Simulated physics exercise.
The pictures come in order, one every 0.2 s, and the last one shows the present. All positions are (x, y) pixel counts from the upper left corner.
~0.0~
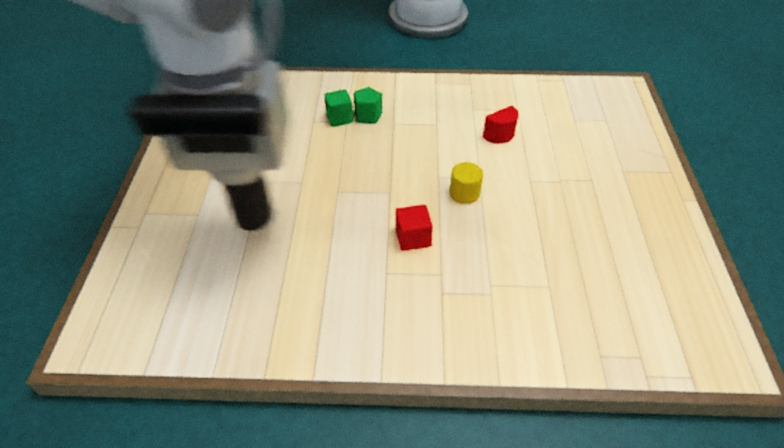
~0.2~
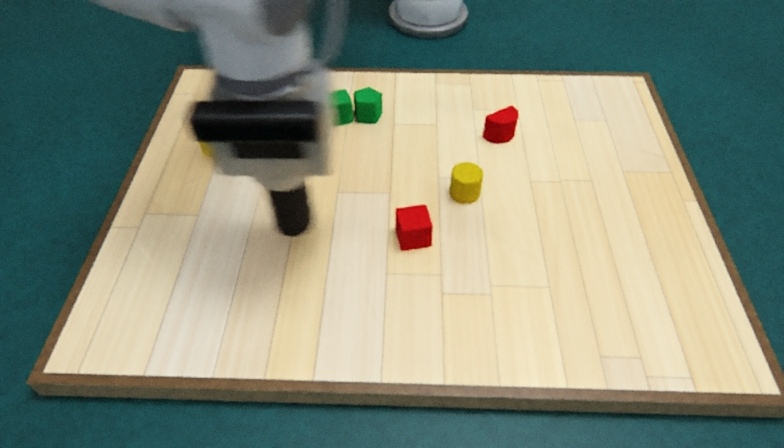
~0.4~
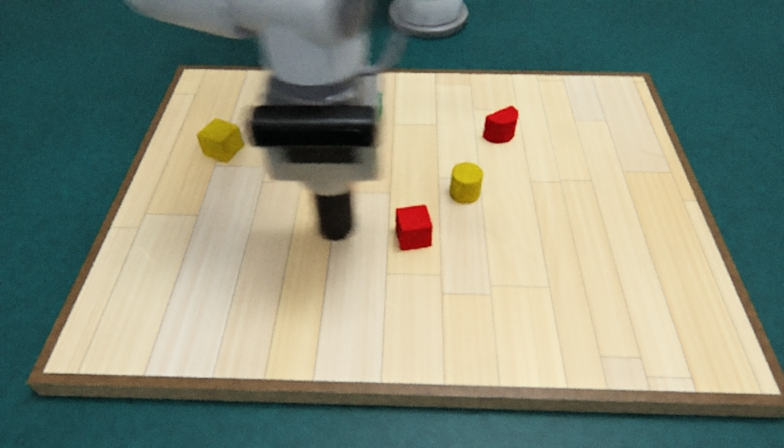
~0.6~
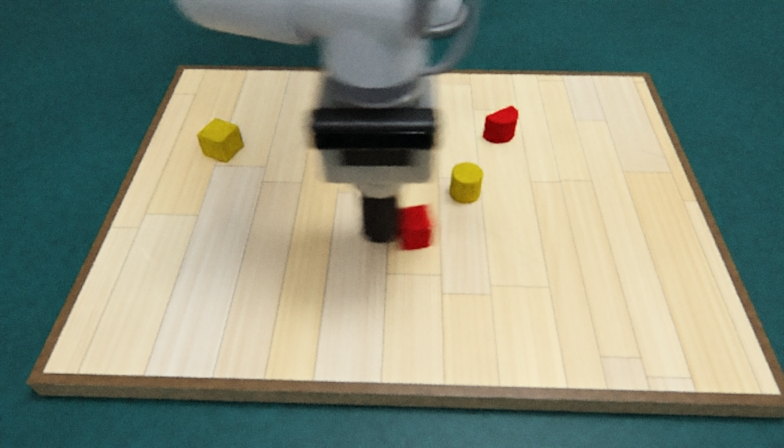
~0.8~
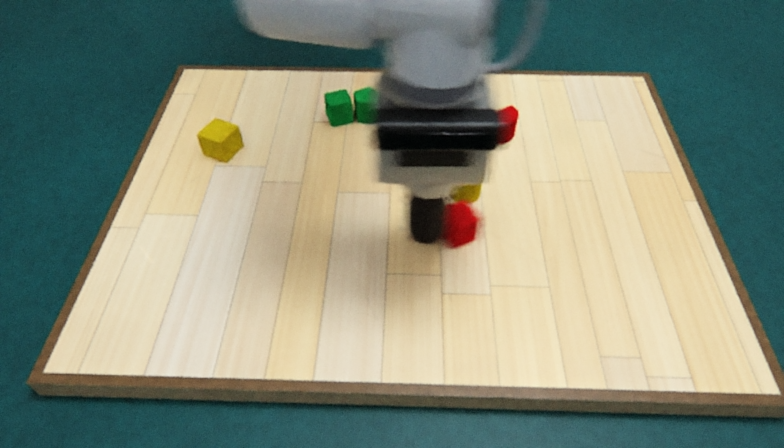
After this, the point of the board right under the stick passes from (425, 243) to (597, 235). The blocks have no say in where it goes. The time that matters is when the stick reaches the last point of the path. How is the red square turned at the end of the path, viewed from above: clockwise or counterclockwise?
It goes round opposite to clock hands.
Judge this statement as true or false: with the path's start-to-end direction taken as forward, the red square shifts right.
False
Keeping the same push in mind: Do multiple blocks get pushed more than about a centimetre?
It seems not.
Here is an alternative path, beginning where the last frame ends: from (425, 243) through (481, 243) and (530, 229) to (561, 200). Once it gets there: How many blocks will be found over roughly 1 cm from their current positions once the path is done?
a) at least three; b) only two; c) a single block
c.
The first path, step by step. One third of the way, stick at (485, 227); red square at (518, 207).
Two thirds of the way, stick at (545, 224); red square at (564, 195), turned 35° anticlockwise.
At the end, stick at (603, 222); red square at (574, 189), turned 65° anticlockwise; yellow circular block in place.
